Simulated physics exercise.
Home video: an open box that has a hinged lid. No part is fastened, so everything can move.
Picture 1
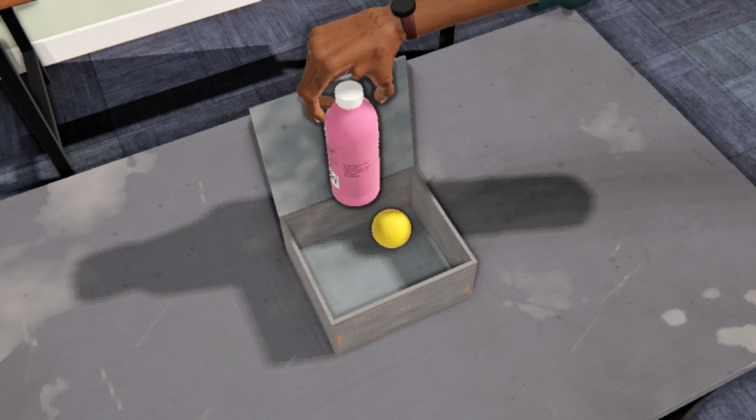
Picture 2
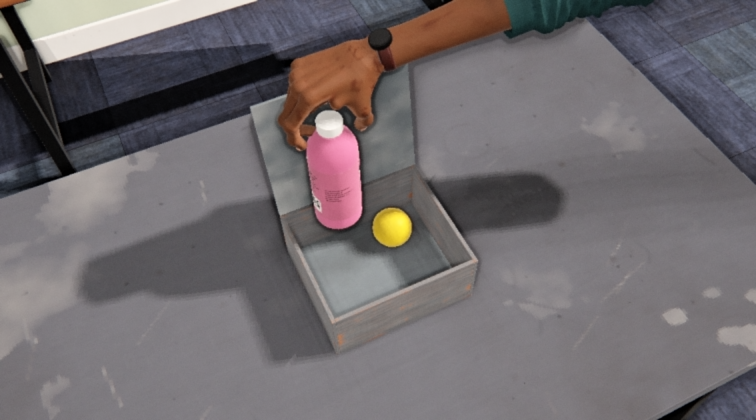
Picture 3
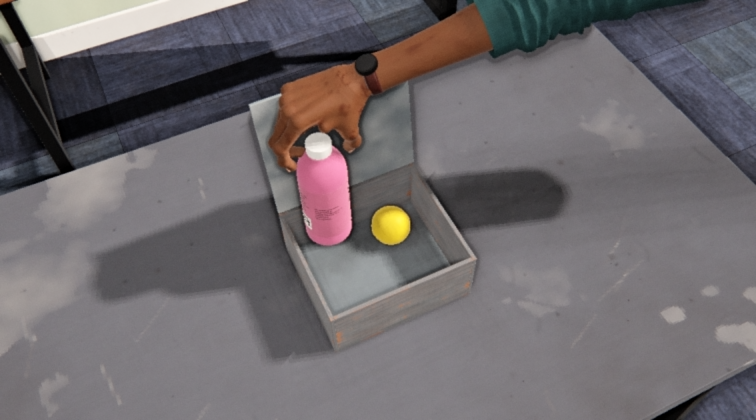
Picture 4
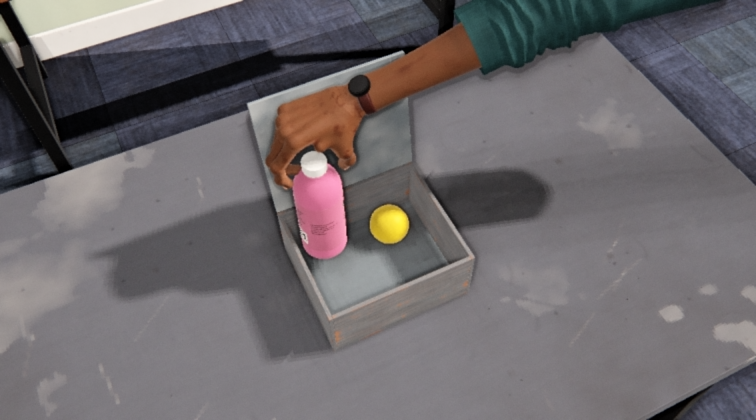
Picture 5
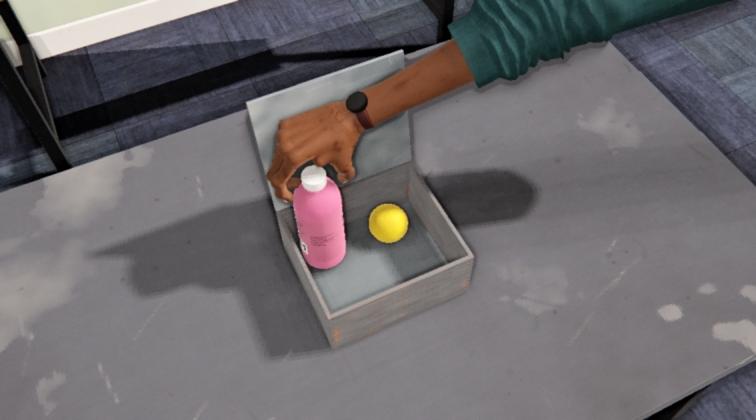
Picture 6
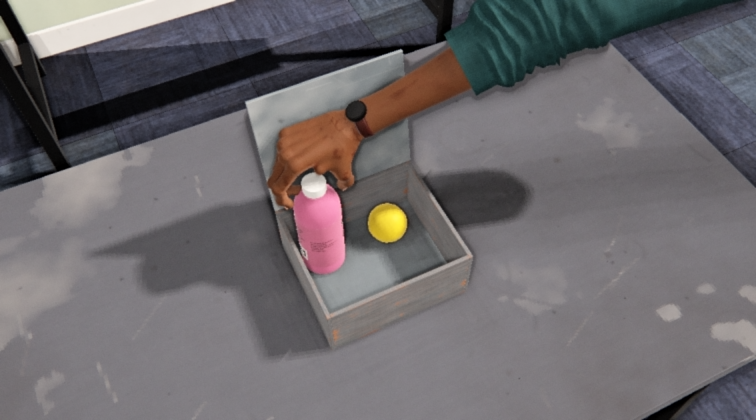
A hand lowers a pink bottle into an open box beside a yellow lemon.
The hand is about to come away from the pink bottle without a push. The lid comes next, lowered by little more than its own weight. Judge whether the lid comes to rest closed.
It does not; the lid stays raised.
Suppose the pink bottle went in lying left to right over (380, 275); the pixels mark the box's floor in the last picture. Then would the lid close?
Put it in like that and the lid gets all the way down.
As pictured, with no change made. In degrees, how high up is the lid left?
Close to 16 degrees.
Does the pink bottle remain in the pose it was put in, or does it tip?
Well, the pink bottle ends up skewed.
Then, 1.70 s after the last picture, lid 65° above the rim; pink bottle tipped 6° from how it was near (322, 226).
Then, 2.30 s after the last picture, lid 24° above the rim; pink bottle tipped 48° from how it was near (342, 267).
At rest, lid 15° above the rim; tipped over in the box, pink bottle; yellow lemon in place. Seen from the same camera at the end, pink bottle near (341, 268).
